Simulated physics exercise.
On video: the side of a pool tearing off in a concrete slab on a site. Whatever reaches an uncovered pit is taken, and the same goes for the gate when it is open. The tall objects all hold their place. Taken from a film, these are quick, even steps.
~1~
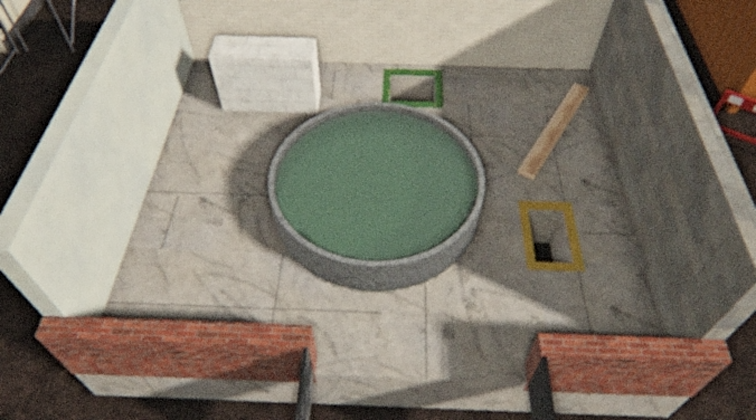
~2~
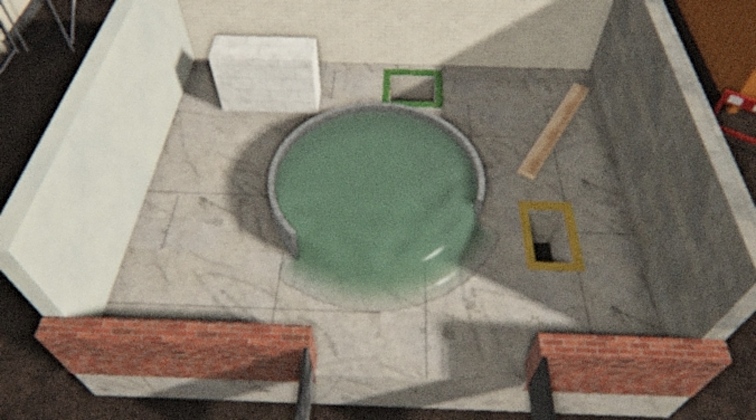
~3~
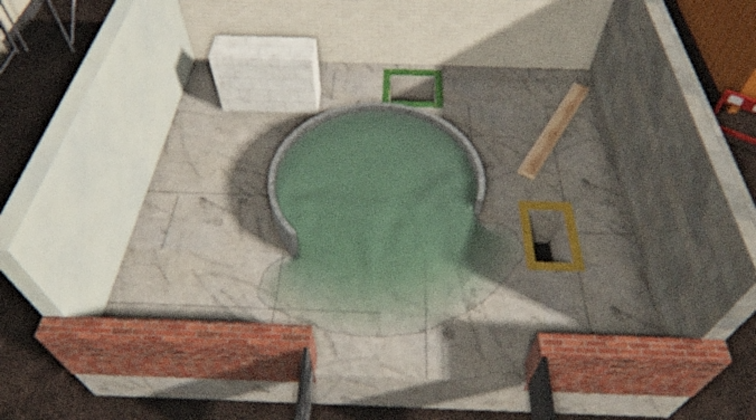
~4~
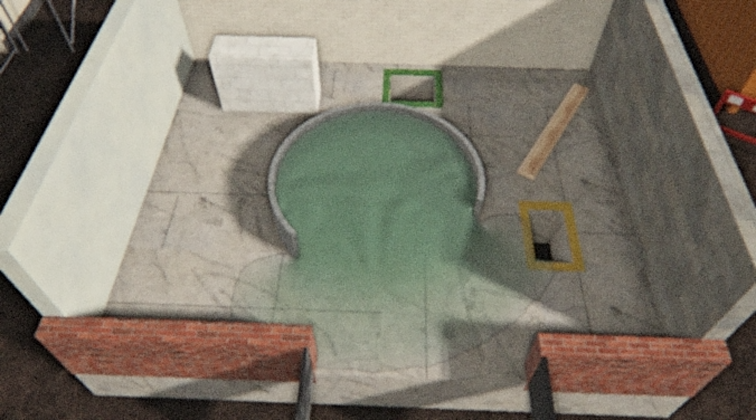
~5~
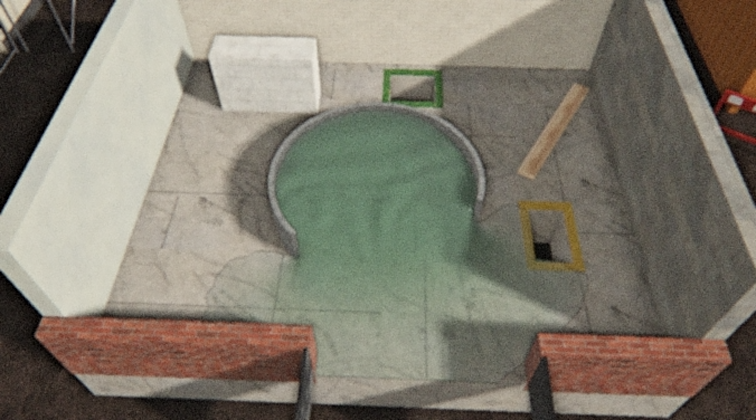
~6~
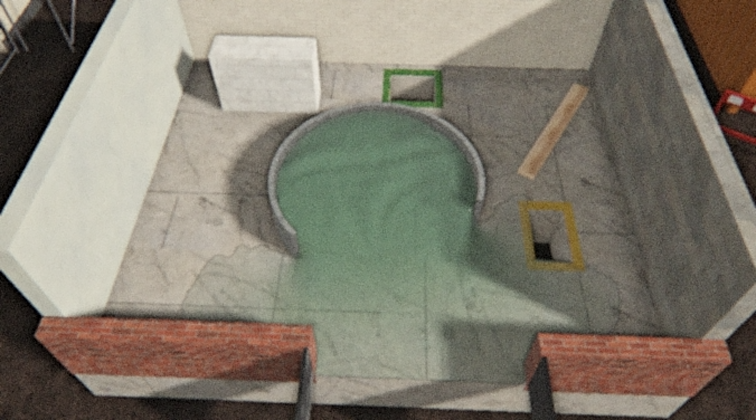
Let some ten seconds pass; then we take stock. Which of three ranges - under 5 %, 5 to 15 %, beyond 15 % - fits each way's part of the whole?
At the end, the gate accounts for a substantial part - beyond fifteen per cent. The yellow pit accounts for a medium-sized part - five to fifteen per cent. The green pit accounts for a negligible part - below five per cent.
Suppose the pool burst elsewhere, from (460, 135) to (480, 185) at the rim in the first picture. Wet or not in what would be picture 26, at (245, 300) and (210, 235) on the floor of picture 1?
Waterless, waterless.
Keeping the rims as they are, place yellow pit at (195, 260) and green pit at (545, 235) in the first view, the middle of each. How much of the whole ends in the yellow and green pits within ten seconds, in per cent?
Percentages by pit: Yellow at 6, green at 8.
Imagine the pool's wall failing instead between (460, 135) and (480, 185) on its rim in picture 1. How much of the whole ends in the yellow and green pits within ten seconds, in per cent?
Per cent: Yellow 15, green 15.
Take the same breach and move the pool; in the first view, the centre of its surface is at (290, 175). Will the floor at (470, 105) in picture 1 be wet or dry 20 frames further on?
Untouched.
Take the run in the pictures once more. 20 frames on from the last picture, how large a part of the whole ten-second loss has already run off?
Around 60 percent.
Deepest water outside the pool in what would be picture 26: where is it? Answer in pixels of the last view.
Around (666, 367).
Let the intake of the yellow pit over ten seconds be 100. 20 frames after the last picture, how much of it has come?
Around 35 percent.
A moment on, water covers 30 % of the floor; the gate 9 %, the yellow pit 1 %, the green pit 0 %.
Next, water covers 35 % of the floor; the gate 23 %, the yellow pit 1 %, the green pit 0 %.
Then, water covers 55 % of the floor; the gate 39 %, the yellow pit 3 %, the green pit 0 %.
Later, water covers 75 % of the floor; the gate 51 %, the yellow pit 5 %, the green pit 0 %.
In the end, water covers 90 % of the floor; the gate 57 %, the yellow pit 8 %, the green pit 3 %.
